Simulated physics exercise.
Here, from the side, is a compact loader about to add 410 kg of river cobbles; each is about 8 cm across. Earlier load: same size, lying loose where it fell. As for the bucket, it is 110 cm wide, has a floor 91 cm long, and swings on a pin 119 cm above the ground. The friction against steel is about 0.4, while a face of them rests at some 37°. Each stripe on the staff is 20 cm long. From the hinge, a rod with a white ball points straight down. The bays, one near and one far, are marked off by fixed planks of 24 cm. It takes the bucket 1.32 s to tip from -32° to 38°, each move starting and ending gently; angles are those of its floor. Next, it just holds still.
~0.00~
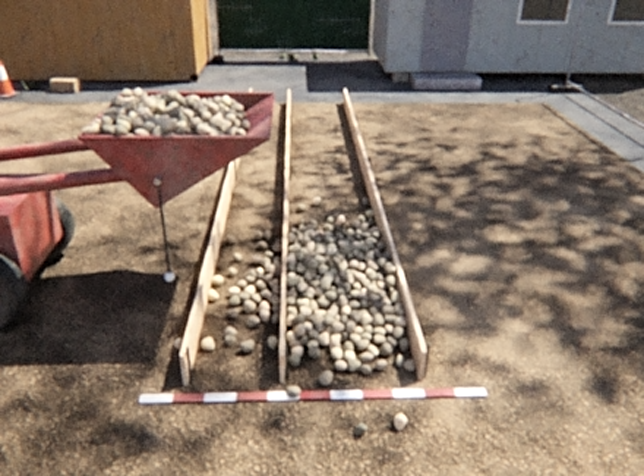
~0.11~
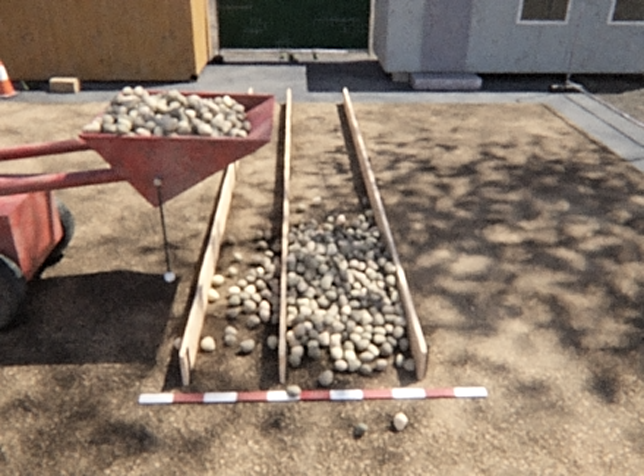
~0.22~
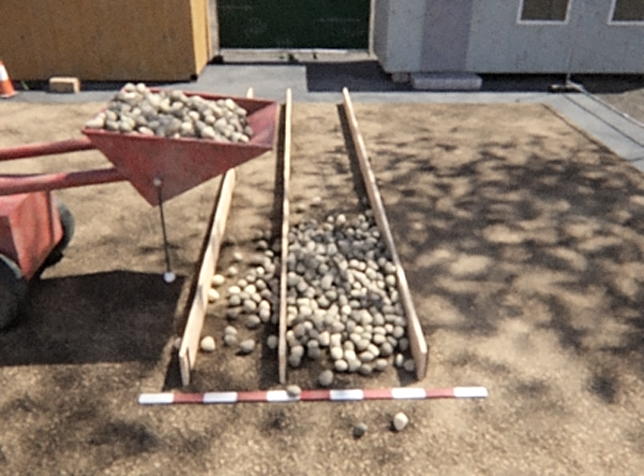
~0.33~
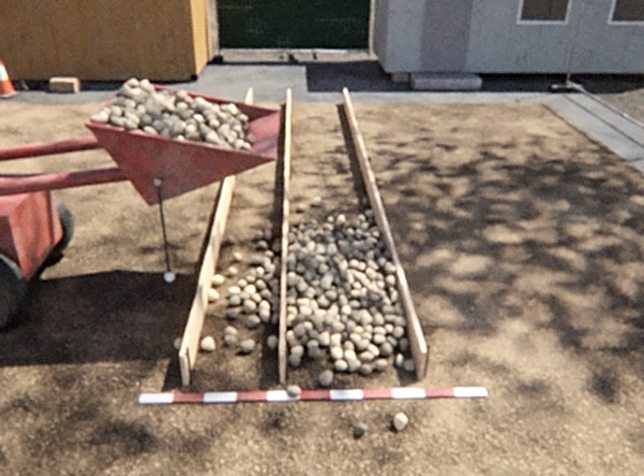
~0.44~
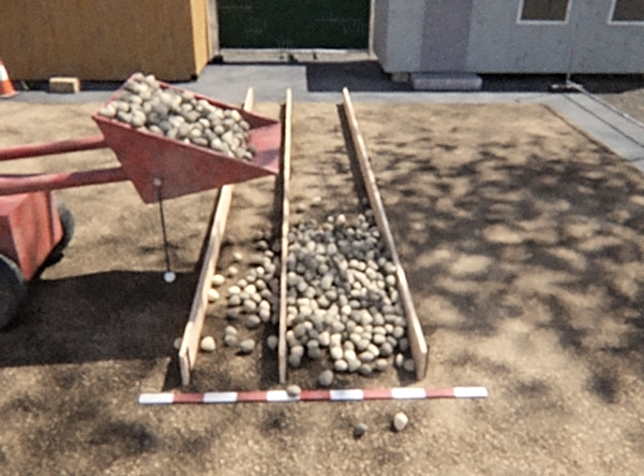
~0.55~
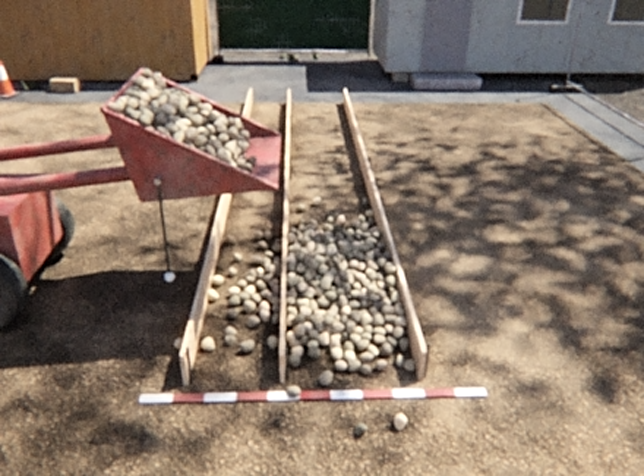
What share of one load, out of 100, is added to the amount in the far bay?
Close to 58 out of 100.
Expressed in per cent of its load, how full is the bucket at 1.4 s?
Estimate: 45 % remaining inside, roughly.
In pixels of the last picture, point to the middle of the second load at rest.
(296, 271).
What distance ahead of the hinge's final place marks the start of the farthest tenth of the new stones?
Ahead of it by roughly 140 cm.
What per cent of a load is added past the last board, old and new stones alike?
It comes to roughly 0 percent of a load.
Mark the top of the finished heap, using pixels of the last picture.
I'd put the top near (309, 248).
After 1.0 s the floor is at 27°; in per cent of one load, 99 in the bucket, 10 in the near bay, 91 in the far bay; the foremost stones are at (386, 269).
After 1.4 s the floor is at 38°; in per cent of one load, 47 in the bucket, 41 in the near bay, 112 in the far bay; the foremost stones are at (388, 276).
After 1.8 s the floor is at 38°; in per cent of one load, 9 in the bucket, 50 in the near bay, 141 in the far bay; the foremost stones are at (388, 276).
After 4.3 s the floor is at 38°; in per cent of one load, 0 in the bucket, 51 in the near bay, 149 in the far bay; the foremost stones are at (395, 275). Net gain in the far bay, 58.
